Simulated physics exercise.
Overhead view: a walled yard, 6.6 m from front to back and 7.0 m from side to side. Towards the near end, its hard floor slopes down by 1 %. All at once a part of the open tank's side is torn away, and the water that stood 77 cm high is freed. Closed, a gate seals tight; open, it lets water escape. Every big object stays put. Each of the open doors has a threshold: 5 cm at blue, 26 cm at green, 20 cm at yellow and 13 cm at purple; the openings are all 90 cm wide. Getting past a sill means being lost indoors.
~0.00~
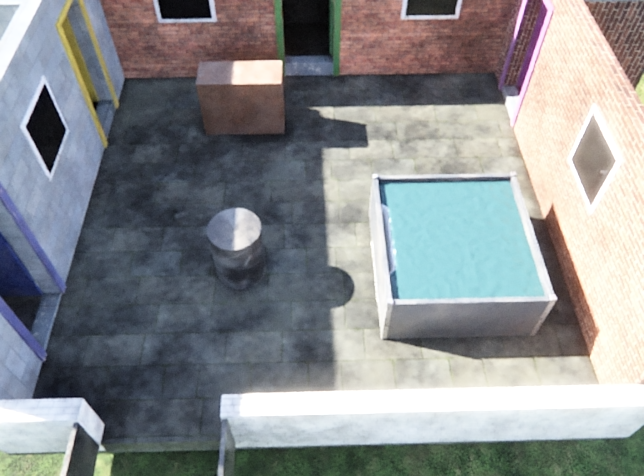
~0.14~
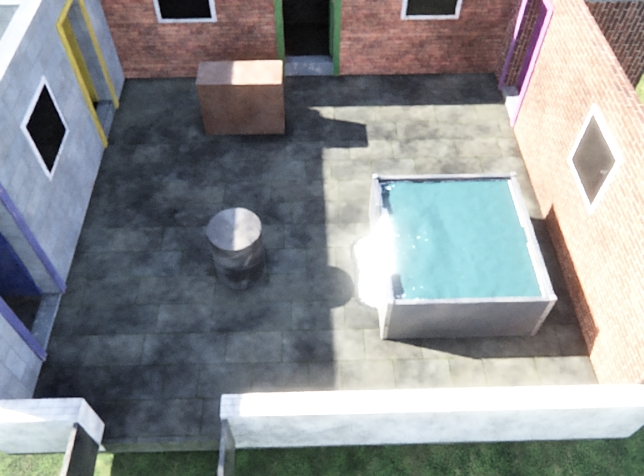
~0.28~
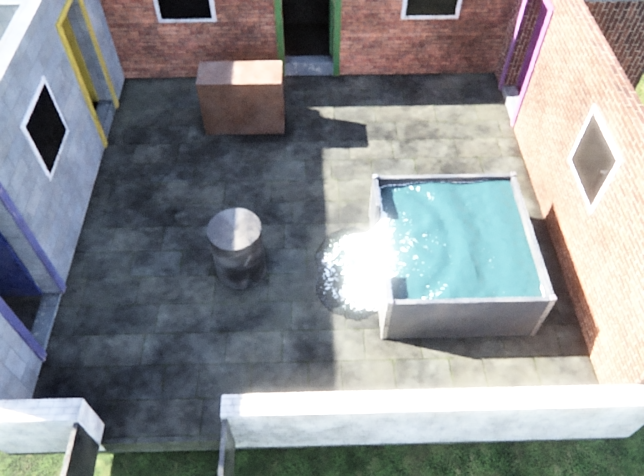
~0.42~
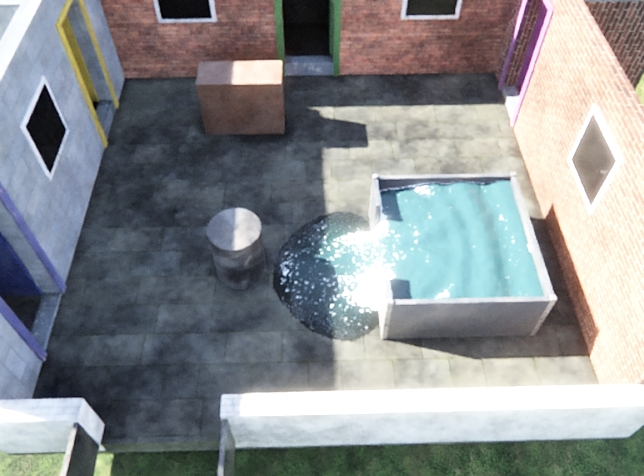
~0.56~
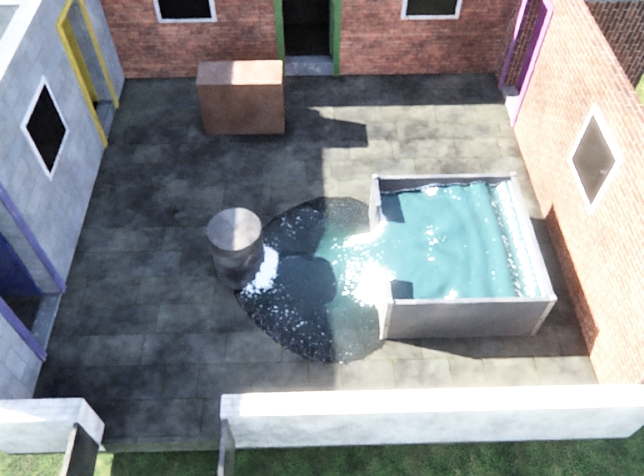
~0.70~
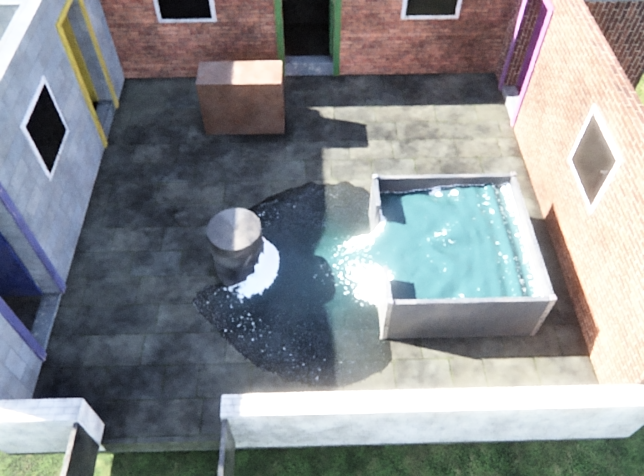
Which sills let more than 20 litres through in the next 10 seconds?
Result: Blue door: Limit broken; green door: Limit unbroken; yellow door: Limit unbroken; purple door: Limit unbroken.
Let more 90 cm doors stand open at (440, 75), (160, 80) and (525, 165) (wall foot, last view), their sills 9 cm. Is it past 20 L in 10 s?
The first one doesn't reach it, the second one exceeds it, and the third one doesn't reach it.
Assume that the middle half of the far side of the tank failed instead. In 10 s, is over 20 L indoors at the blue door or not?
Against that limit: Blue short of it.
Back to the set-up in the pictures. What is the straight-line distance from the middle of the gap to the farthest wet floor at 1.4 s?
About 4.6 m.
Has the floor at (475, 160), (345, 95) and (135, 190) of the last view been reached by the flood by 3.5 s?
Listed in sequence, the spots are bone dry, bone dry and drenched.
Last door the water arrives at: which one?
The purple one.
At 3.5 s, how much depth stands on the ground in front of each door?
Depth readings (cm): Blue = 10; green = 0; yellow = 18; purple = 0.
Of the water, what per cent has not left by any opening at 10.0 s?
I'd put it at some 70 percent still there.
After 1.4 s water covers 30 % of the floor and is deepest (44 cm) near (273, 269); blue door 4 cm at the sill, 0 L in, green door not reached, yellow door not reached, purple door not reached.
After 2.2 s water covers 45 % of the floor and is deepest (34 cm) near (273, 269); blue door 10 cm at the sill, 5 L in, green door not reached, yellow door 15 cm at the sill, 0 L in, purple door not reached.
After 3.5 s water covers 50 % of the floor and is deepest (26 cm) near (273, 269); blue door 10 cm at the sill, 37 L in, green door not reached, yellow door 18 cm at the sill, 0 L in, purple door not reached.
After 6.0 s water covers 70 % of the floor and is deepest (15 cm) near (273, 269); blue door 7 cm at the sill, 53 L in, green door 2 cm at the sill, 0 L in, yellow door 12 cm at the sill, 0 L in, purple door not reached.
After 10.0 s water covers 90 % of the floor and is deepest (10 cm) near (238, 420); blue door 7 cm at the sill, 61 L in, green door 4 cm at the sill, 0 L in, yellow door 5 cm at the sill, 0 L in, purple door 7 cm at the sill, 0 L in.
